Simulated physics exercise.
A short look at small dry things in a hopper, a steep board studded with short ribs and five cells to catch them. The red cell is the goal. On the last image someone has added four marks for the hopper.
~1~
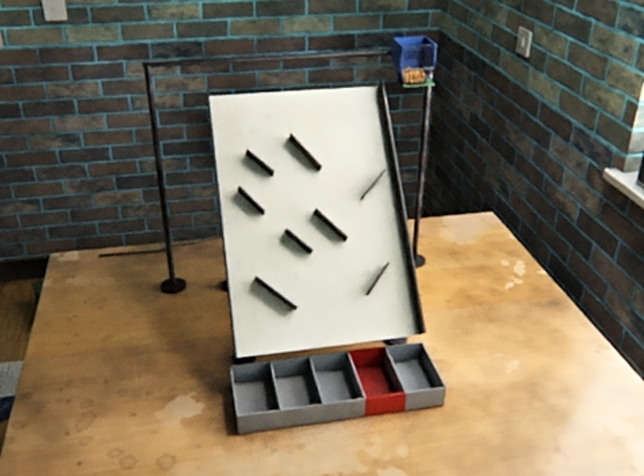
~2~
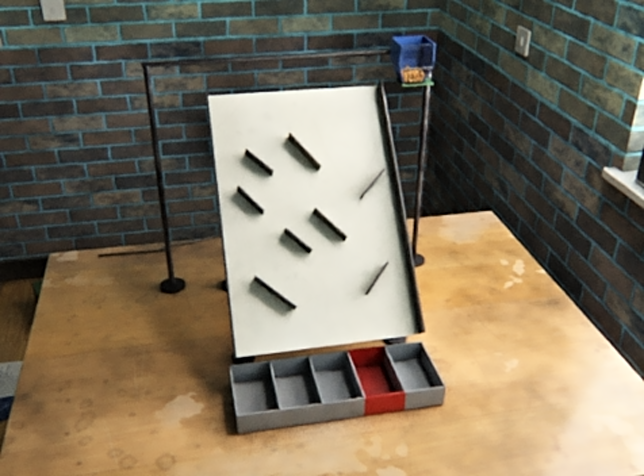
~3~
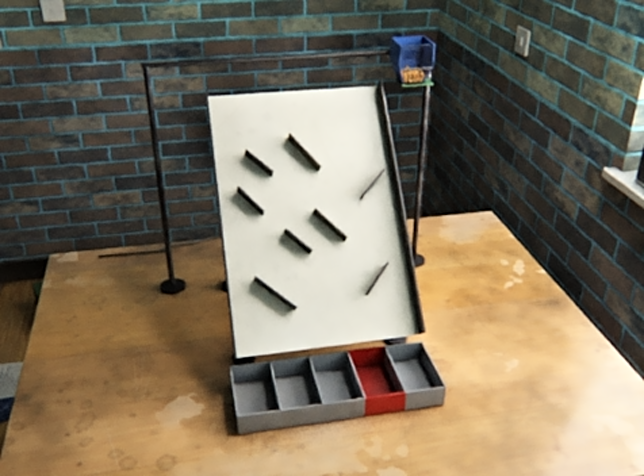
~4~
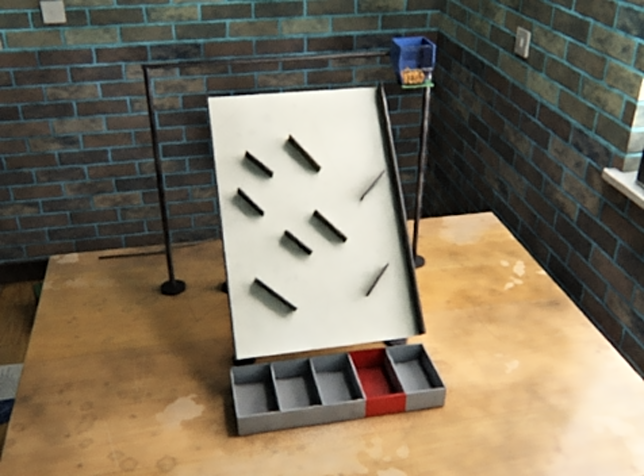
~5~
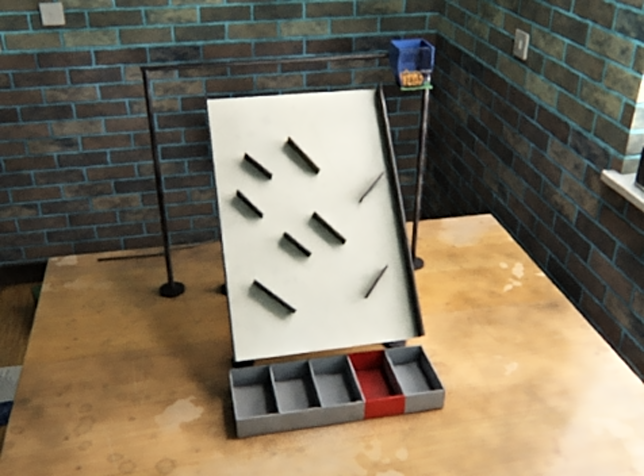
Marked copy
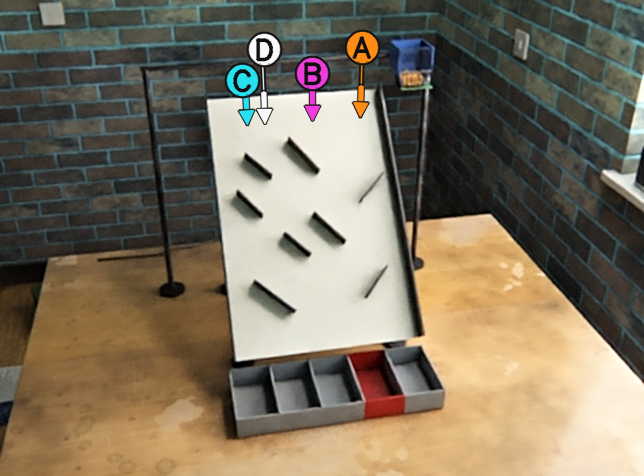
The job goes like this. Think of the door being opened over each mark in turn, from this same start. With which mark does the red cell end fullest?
I would pick mark D.
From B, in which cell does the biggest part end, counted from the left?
It is the third one.
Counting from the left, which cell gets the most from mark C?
The fourth.
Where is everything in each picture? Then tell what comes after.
In the first picture, hopper near (412, 77), roasted chickpeas, door shut.
In the second picture, ribs (246, 149) to (274, 171), (290, 132) to (321, 166), (238, 186) to (264, 211).
In the third picture, ribs (363, 195) to (385, 169), (285, 228) to (312, 250), (315, 208) to (348, 238).
In the fourth picture, ribs (255, 277) to (297, 309), (369, 293) to (389, 264).
In the fifth picture, red cell near (385, 406), number 4 of 5 from the left.
On the marked copy, mark A meets the board at (360, 111); mark B meets the board at (312, 115); mark C meets the board at (247, 119); mark D meets the board at (264, 118).
With A, close to a quarter in the red cell, close to two thirds in other cells, a small share outside the box.
With B, close to a quarter in the red cell, the bulk in other cells.
With C, close to a third in the red cell, close to a third in other cells, close to a third outside the box.
With D, close to two thirds in the red cell, a small share in other cells, close to a quarter outside the box.
